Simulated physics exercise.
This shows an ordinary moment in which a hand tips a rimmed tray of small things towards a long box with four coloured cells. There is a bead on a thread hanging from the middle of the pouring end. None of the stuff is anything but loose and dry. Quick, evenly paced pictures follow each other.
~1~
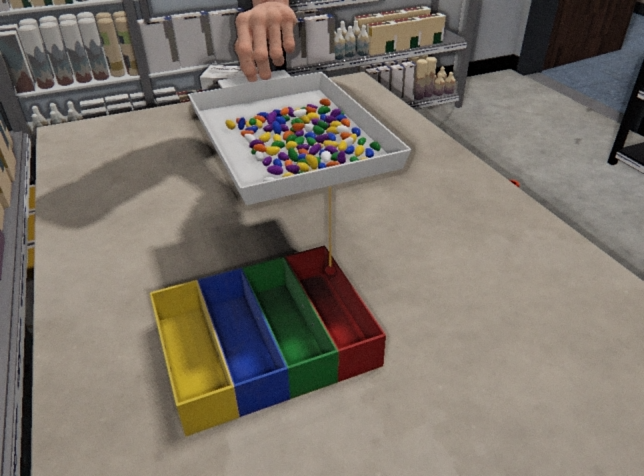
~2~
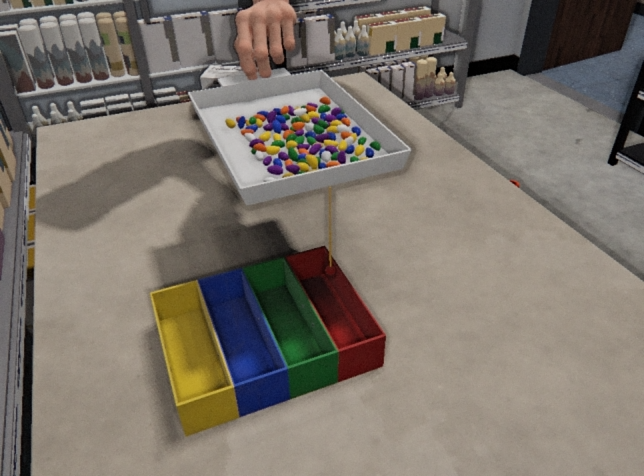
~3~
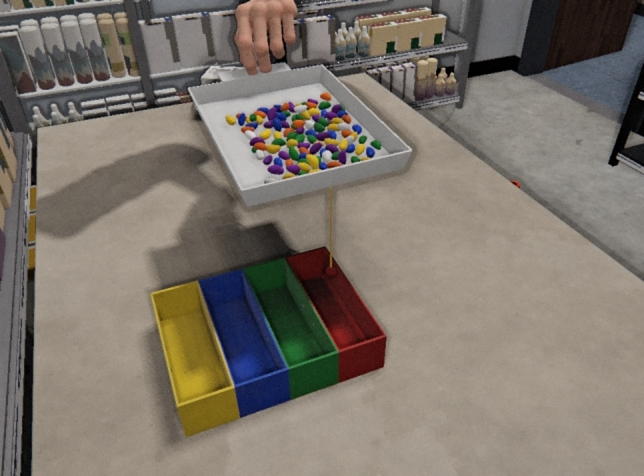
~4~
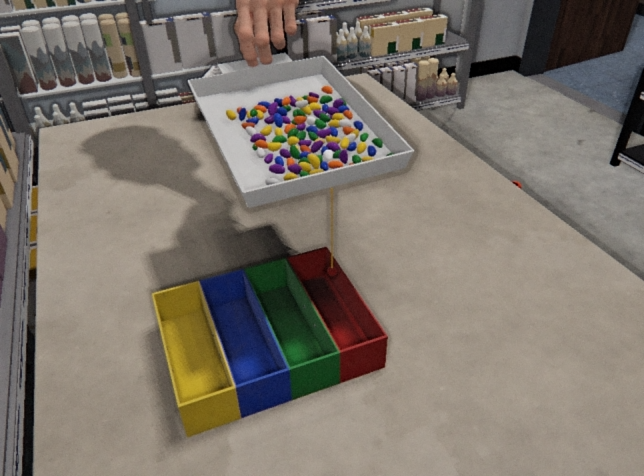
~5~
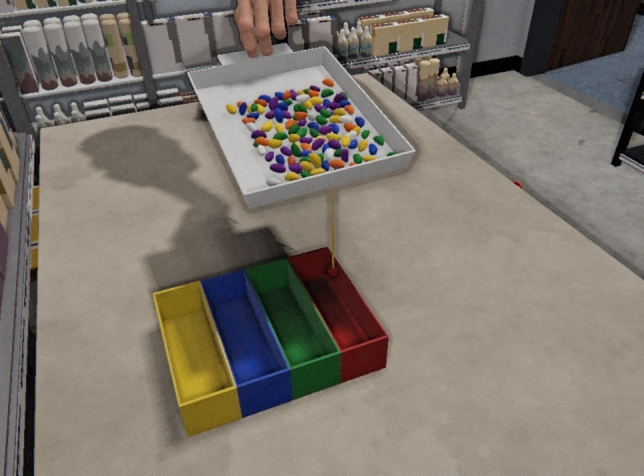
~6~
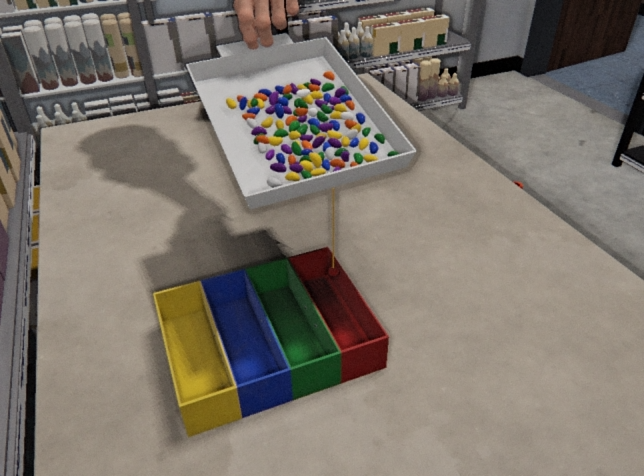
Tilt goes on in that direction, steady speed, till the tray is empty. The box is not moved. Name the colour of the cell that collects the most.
Green.
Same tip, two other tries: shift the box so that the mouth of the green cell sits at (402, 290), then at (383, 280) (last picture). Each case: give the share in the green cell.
I'd expect some 10 percent, and then some 10 percent.
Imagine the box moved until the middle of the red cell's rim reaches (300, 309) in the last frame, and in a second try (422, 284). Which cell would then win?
In turn: The cell in red; the yellow one.
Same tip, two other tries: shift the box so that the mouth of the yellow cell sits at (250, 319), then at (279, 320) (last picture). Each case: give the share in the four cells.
In order, about 90 and 100 in a hundred.
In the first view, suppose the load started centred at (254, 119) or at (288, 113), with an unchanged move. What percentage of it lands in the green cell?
It would be roughly 50 per cent for the first and roughly 50 per cent for the second.
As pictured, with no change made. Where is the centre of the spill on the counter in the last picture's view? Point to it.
Estimated middle: Around (405, 354).
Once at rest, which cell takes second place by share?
Second place: The red one.
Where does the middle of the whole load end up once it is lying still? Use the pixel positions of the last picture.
Resting centre, last picture - approx. (312, 351).
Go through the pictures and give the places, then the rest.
In the first picture, corners of the pouring end at (245, 184) and (404, 148), level; middle of the load at (312, 142), jelly beans; bead on its thread at (330, 270); yellow cell at (208, 408); blue cell at (263, 389); green cell at (313, 372); red cell at (361, 355).
In the second picture, corners of the pouring end at (245, 185) and (405, 149), level; middle of the load at (312, 142).
In the third picture, corners of the pouring end at (245, 186) and (405, 149), tipped barely, lowest at the left corner; middle of the load at (312, 140).
In the fourth picture, corners of the pouring end at (247, 188) and (407, 149), tipped a little, lowest at the left corner; middle of the load at (313, 137).
In the fifth picture, corners of the pouring end at (248, 190) and (409, 149), tipped a little, lowest at the left corner; middle of the load at (314, 134).
In the sixth picture, corners of the pouring end at (249, 192) and (410, 149), tipped a little, lowest at the left corner; middle of the load at (315, 131); yellow cell at (211, 409); blue cell at (265, 390); green cell at (316, 373); red cell at (364, 357).
Soon after the last picture, tray tipped steeply; nearly all on the tray; a stray few falling or outside the box.
A little later, tray tipped right over; nearly all on the tray; a stray few in the green cell; a stray few in the red cell; a stray few falling or outside the box.
Later still, tray tipped past a quarter turn; about half in the green cell; about a quarter in the red cell; a small part in the blue cell; a small part falling or outside the box.
At rest, tray tipped past a quarter turn; about half in the green cell; about a quarter in the red cell; a small part in the blue cell; none in the yellow cell; a small part outside the box.
